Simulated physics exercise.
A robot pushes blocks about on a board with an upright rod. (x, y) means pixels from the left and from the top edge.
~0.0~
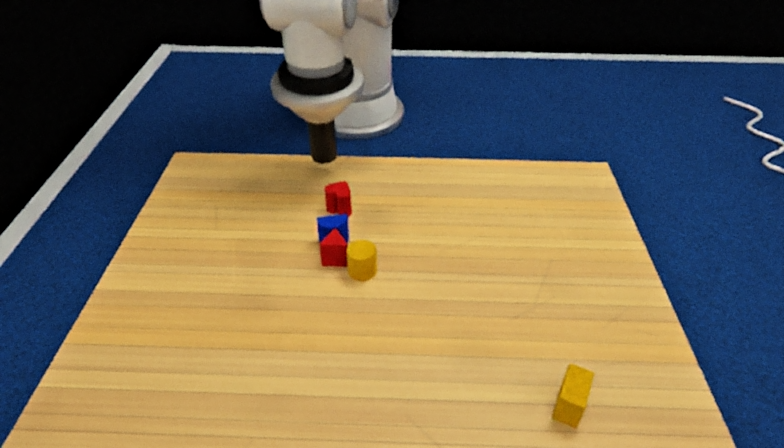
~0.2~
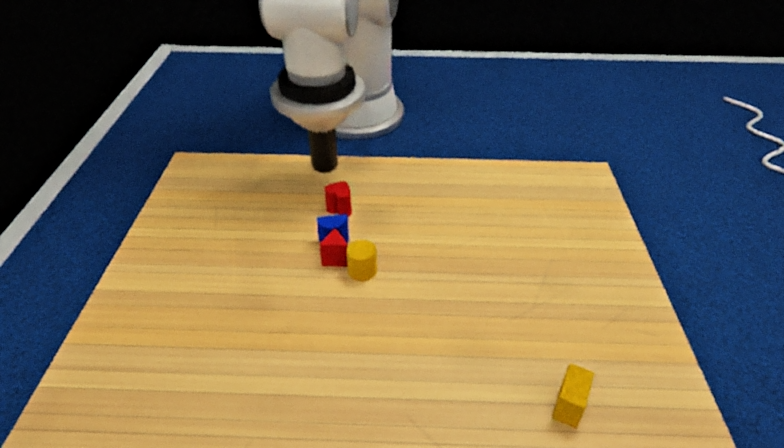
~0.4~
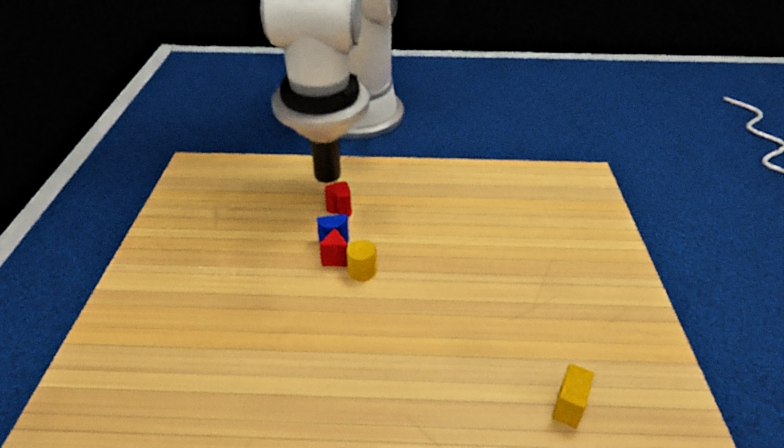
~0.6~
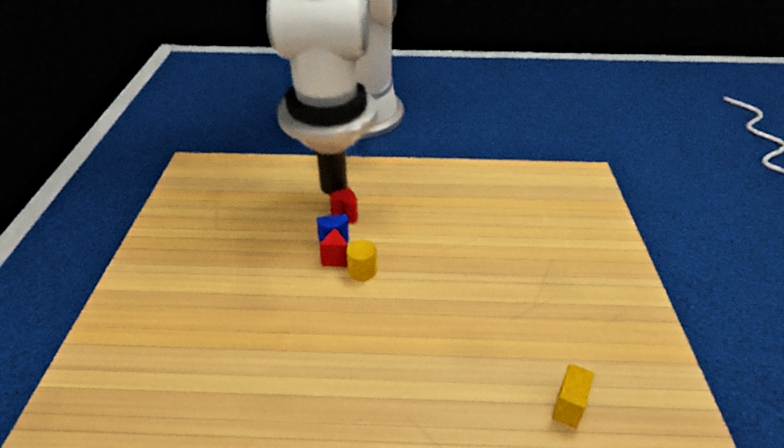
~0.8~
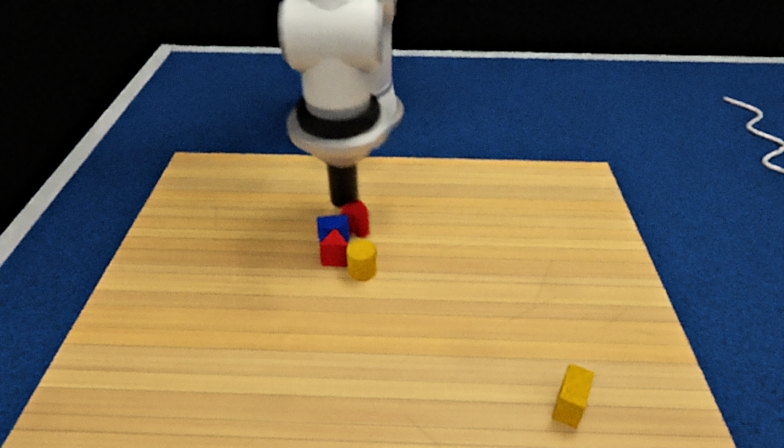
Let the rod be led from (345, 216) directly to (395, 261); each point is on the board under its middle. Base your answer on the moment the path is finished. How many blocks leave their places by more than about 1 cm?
My count: 1.
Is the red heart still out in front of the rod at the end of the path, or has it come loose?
Ahead of the rod.
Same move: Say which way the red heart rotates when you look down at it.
It rotates clockwise.
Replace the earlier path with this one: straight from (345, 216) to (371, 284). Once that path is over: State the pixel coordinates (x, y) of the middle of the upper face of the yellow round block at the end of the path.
Its top middle: (374, 285).
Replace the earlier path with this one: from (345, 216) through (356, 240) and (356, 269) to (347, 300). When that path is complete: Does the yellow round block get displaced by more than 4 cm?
It seems so.
The first path, step by step. One third of the way, rod (361, 216); blue D-shaped block (336, 222), turned 50° clockwise; red heart (371, 226), turned 20° clockwise.
Two thirds of the way, rod (377, 230); blue D-shaped block (336, 222), turned 50° clockwise; red heart (385, 242), turned 25° clockwise; yellow round block (362, 252).
At the end, rod (396, 246); blue D-shaped block (336, 222), turned 50° clockwise; red triangle unmoved; red heart (400, 260), turned 35° clockwise; yellow round block (362, 253).
